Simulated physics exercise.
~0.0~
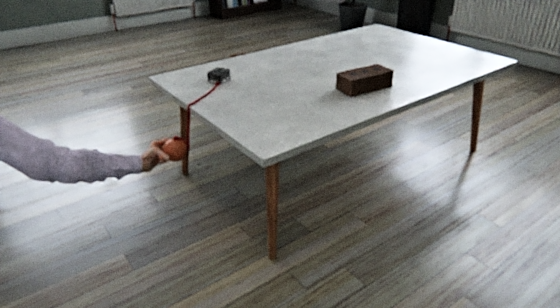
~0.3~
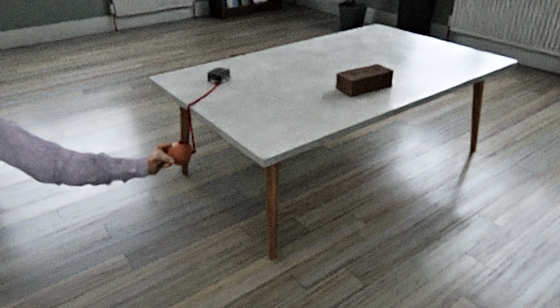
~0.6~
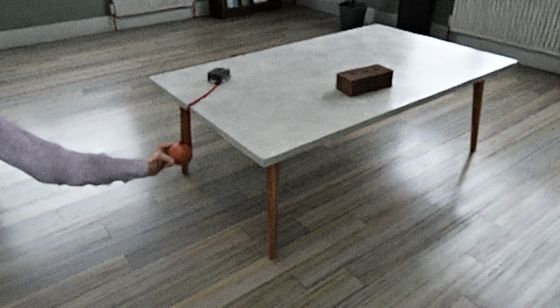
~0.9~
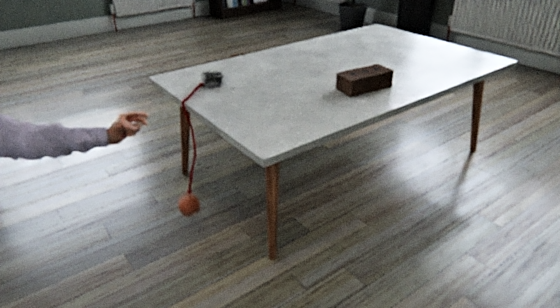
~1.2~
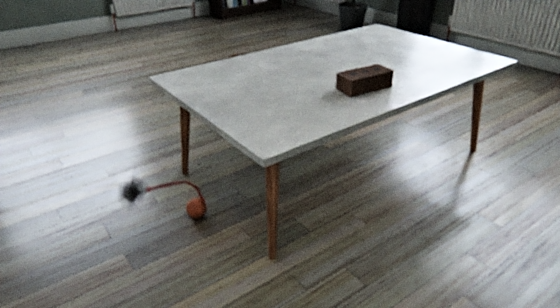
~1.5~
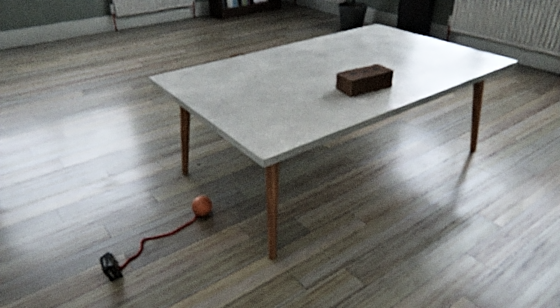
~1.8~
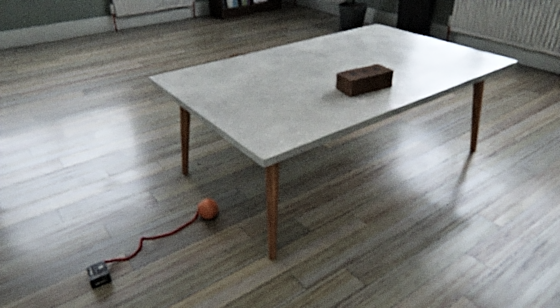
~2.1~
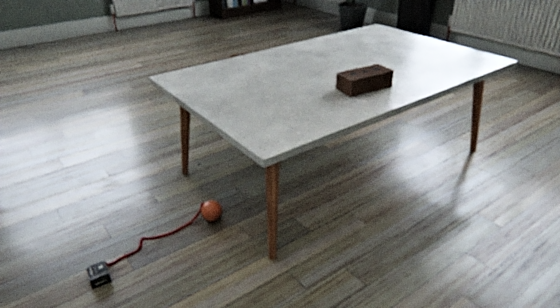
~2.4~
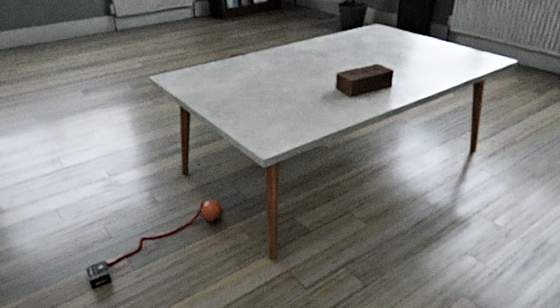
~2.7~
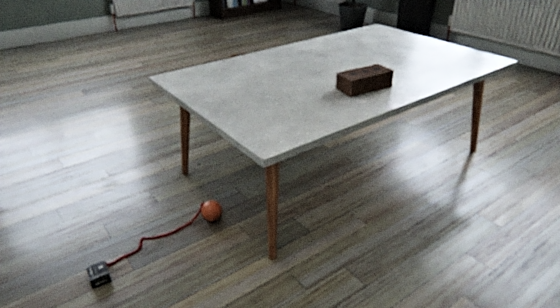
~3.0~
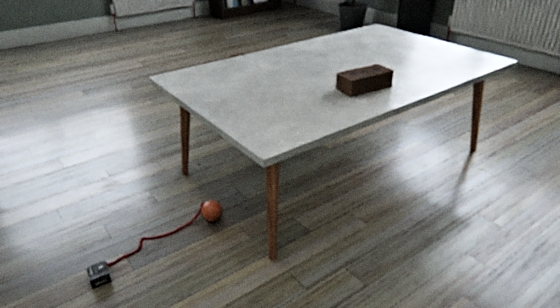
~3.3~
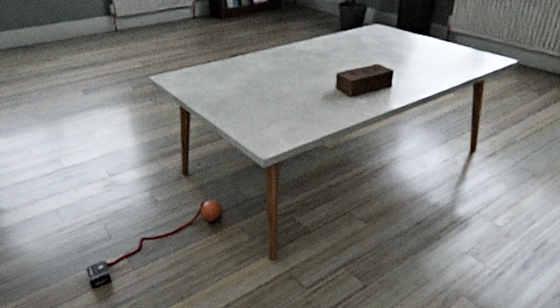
At first, a hand reaches in from the left and holds an orange beside the near left end of a pale table, a reddish cord linking it to a small black box on top. A brick sits farther along the tabletop. The hand shifts the orange very slightly, then lets go and draws back. The orange drops toward the floor, and the cord pulls the box over the edge. The box tumbles down to the left as the hand leaves view. Finally, both lie still on the wooden floor, the cord stretched loosely between them, while the brick remains unmoved.
